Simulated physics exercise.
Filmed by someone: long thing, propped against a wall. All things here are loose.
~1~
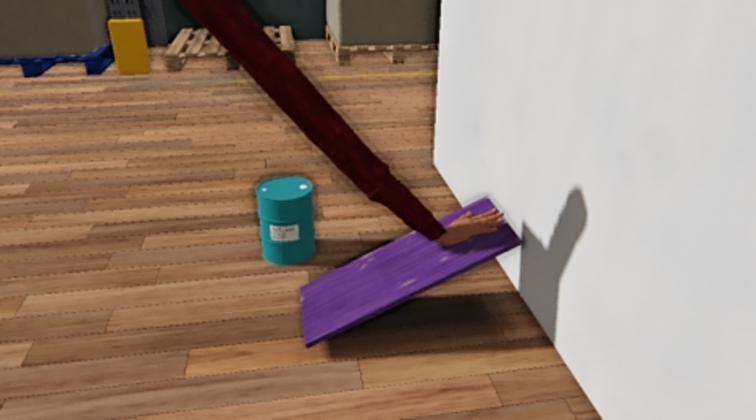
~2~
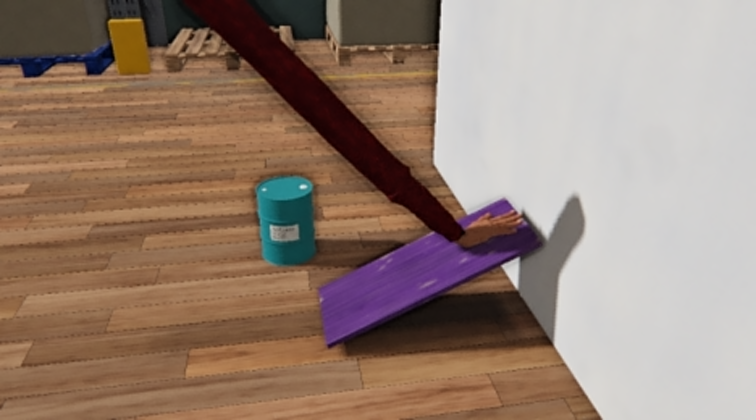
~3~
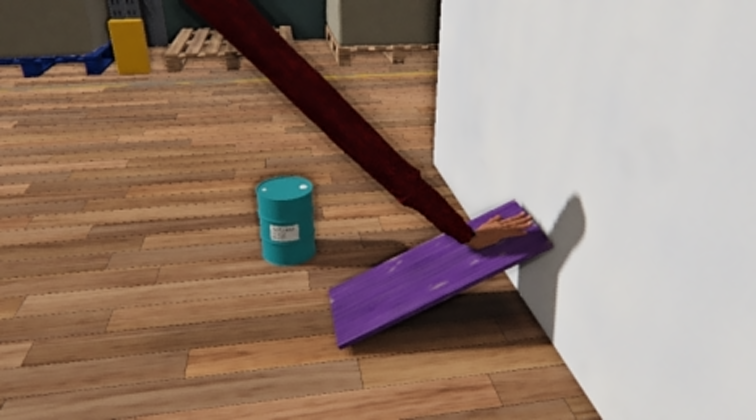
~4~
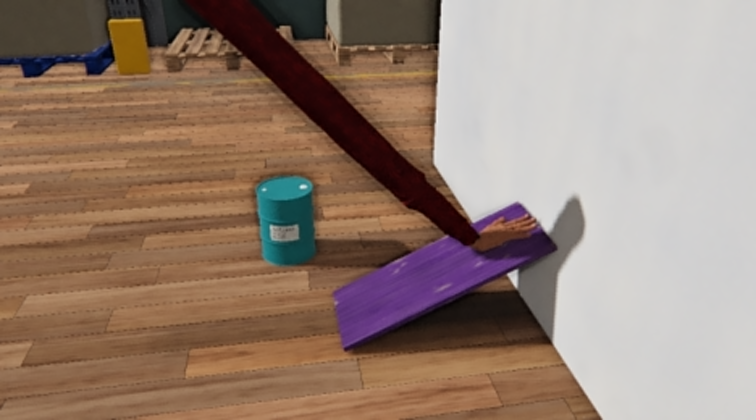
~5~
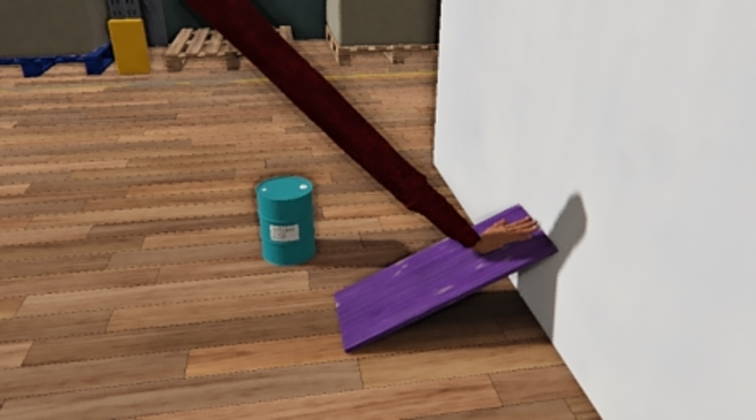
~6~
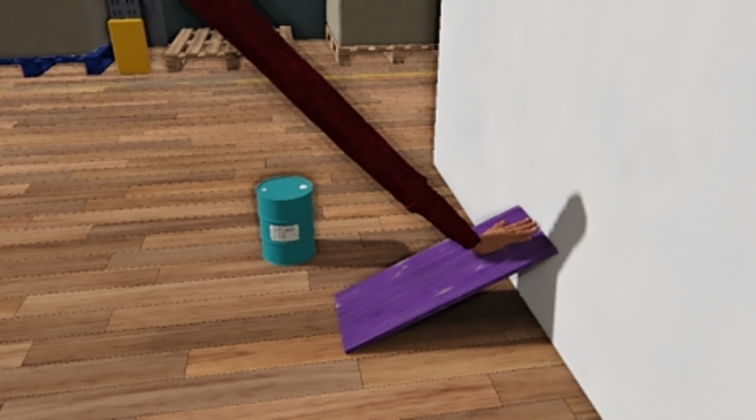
At first, a hand at the end of a dark red sleeve holds a tilted purple board near a white wall, with a turquoise canister standing to the left. The hand moves the board a short way right, against the wall, then both stay nearly still, the board leaning under the hand.
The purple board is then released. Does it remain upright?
No. It ends up lower.
Then, 0.30 s past the last view, purple board sunk by 7° near (433, 287).
Then, 0.40 s past the last view, purple board sunk by 19° near (426, 305).
Then, 0.50 s past the last view, purple board sunk by 25° near (425, 313).
Finally, moved from the start, purple board; turquoise canister still in place. Final places as the last picture's camera would see them, purple board near (425, 314). The board slips out.
